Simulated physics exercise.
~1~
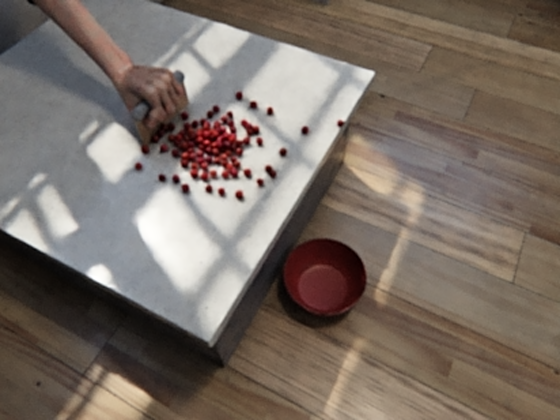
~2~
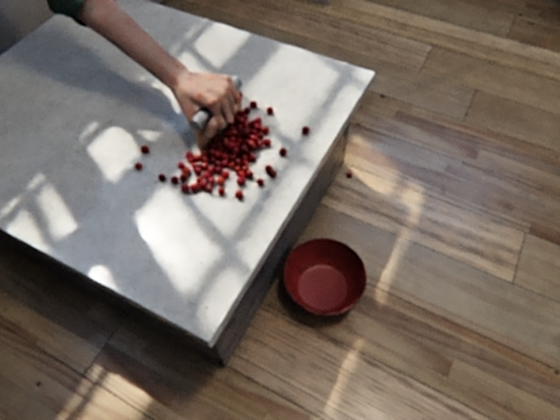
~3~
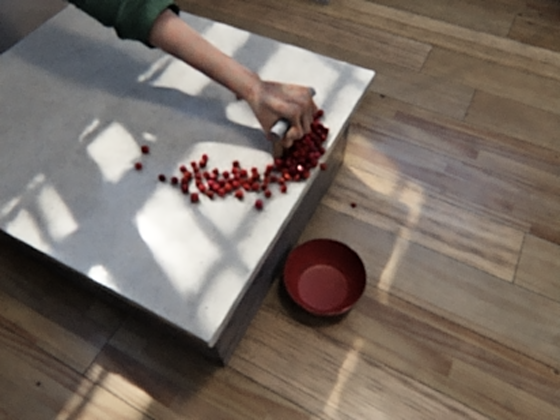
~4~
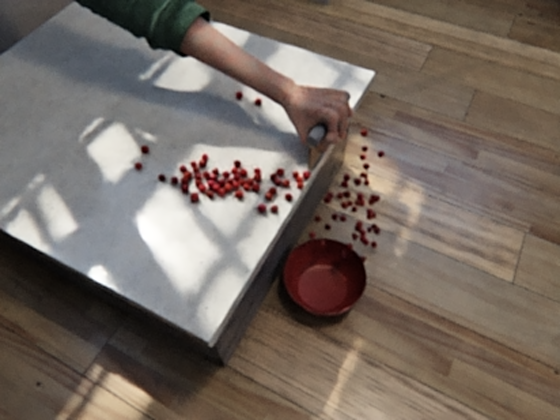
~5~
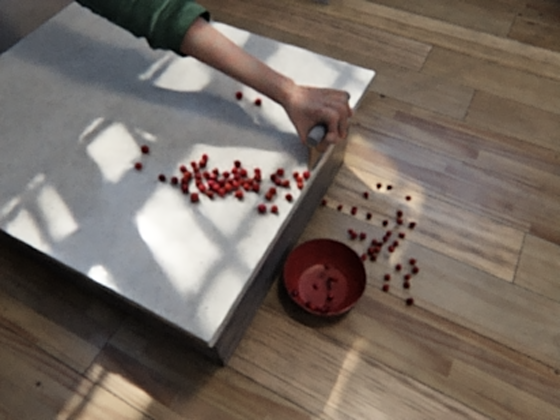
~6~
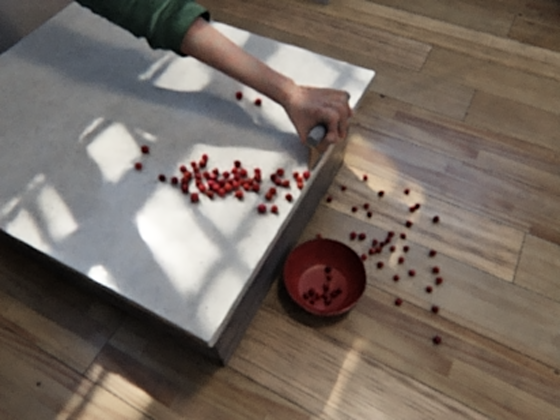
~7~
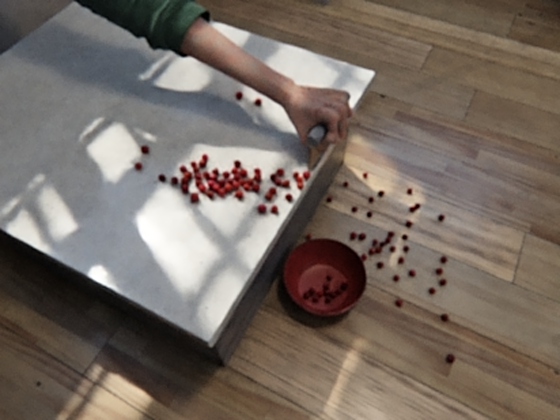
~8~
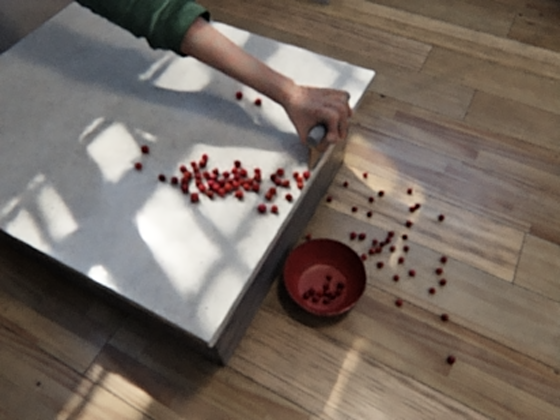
A hand scrapes red berries right off a slab; most falling ones miss the bowl.
